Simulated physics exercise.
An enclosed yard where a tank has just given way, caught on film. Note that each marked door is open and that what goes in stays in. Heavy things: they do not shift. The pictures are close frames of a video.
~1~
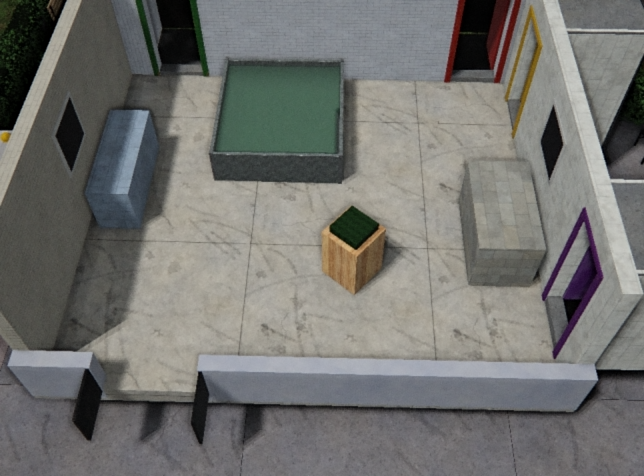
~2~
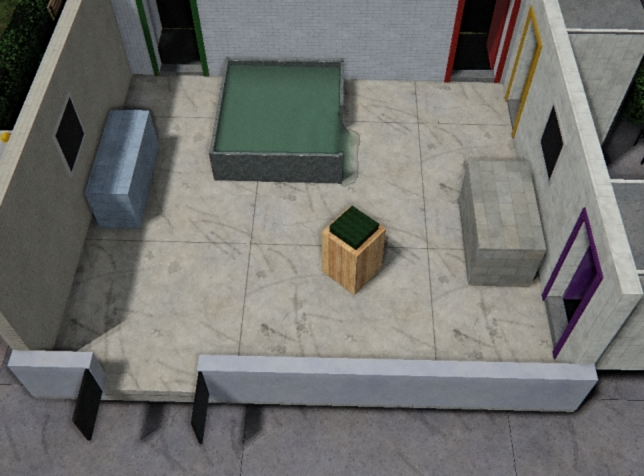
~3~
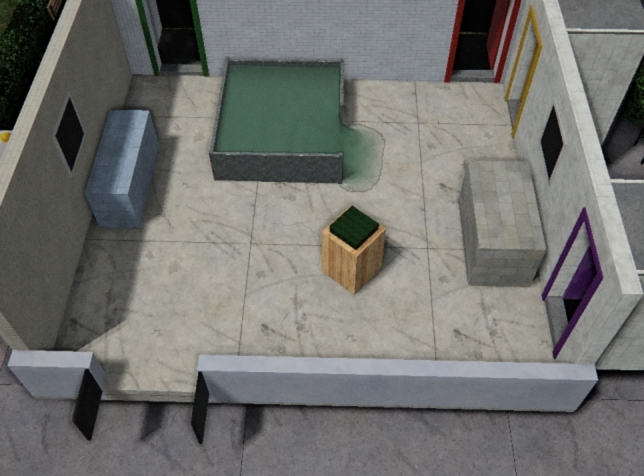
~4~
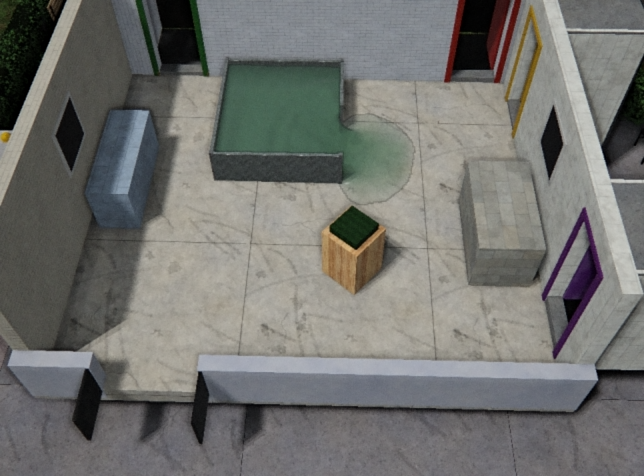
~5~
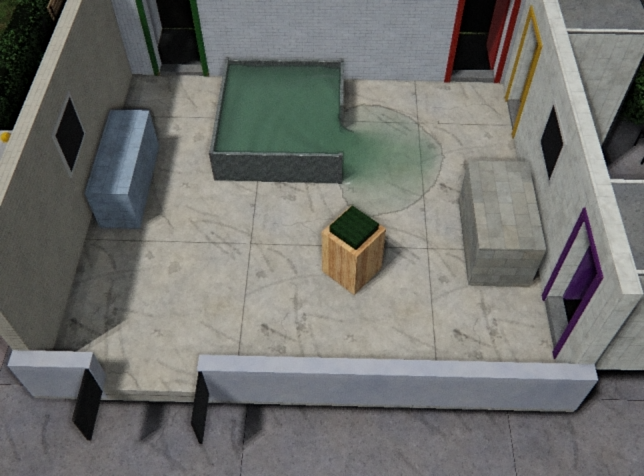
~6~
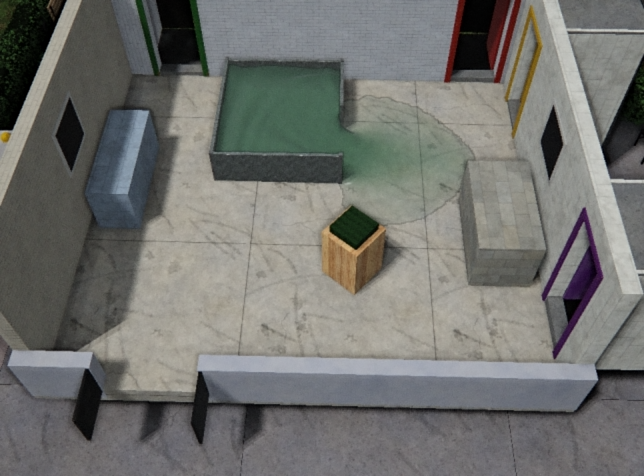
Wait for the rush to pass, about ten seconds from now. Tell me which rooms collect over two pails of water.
Yellow door: Over two buckets. Purple door: At most two buckets. Red door: Over two buckets. Green door: At most two buckets.
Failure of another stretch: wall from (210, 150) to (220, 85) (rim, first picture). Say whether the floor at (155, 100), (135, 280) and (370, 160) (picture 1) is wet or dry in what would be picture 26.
In the order you gave them, I get drenched, drenched, still bare.
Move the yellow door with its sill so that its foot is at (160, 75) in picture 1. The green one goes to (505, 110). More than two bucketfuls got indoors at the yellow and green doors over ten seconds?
One by one: Yellow door stays under; green door lets more in.
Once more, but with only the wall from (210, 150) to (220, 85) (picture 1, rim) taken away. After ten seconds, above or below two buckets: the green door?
In that case the green door overshoots.
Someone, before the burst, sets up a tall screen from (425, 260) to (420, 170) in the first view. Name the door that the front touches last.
In my view it's the one in green.
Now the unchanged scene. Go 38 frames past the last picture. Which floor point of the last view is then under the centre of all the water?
Around pixel (380, 179).
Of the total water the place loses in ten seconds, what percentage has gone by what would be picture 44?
Somewhere around 75 per cent, I'd say.
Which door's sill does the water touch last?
The green one.
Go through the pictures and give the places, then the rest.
In the first picture, the open tank at (281, 108) is whole and still.
In the second picture, water pours out at (339, 147) and has run to (351, 132).
In the third picture, water pours out at (339, 148) and has run to (376, 135).
In the fourth picture, water pours out at (339, 149) and has run to (411, 150).
In the fifth picture, the front is at (436, 148), out from the gap at (339, 149).
In the sixth picture, the front is at (468, 153), out from the gap at (339, 149).
A moment on, water covers 25 % of the floor; the yellow door wet at the sill, nothing in, the purple door not reached, the red door not reached, the green door not reached.
Next, water covers 30 % of the floor; the yellow door over two buckets in, the purple door not reached, the red door wet at the sill, nothing in, the green door not reached.
Then, water covers 40 % of the floor; the yellow door far over two buckets in, the purple door wet at the sill, nothing in, the red door under two buckets in, the green door not reached.
Later, water covers 55 % of the floor; the yellow door far over two buckets in, the purple door wet at the sill, nothing in, the red door far over two buckets in, the green door not reached.
In the end, water covers 85 % of the floor; the yellow door far over two buckets in, the purple door wet at the sill, nothing in, the red door far over two buckets in, the green door wet at the sill, nothing in.
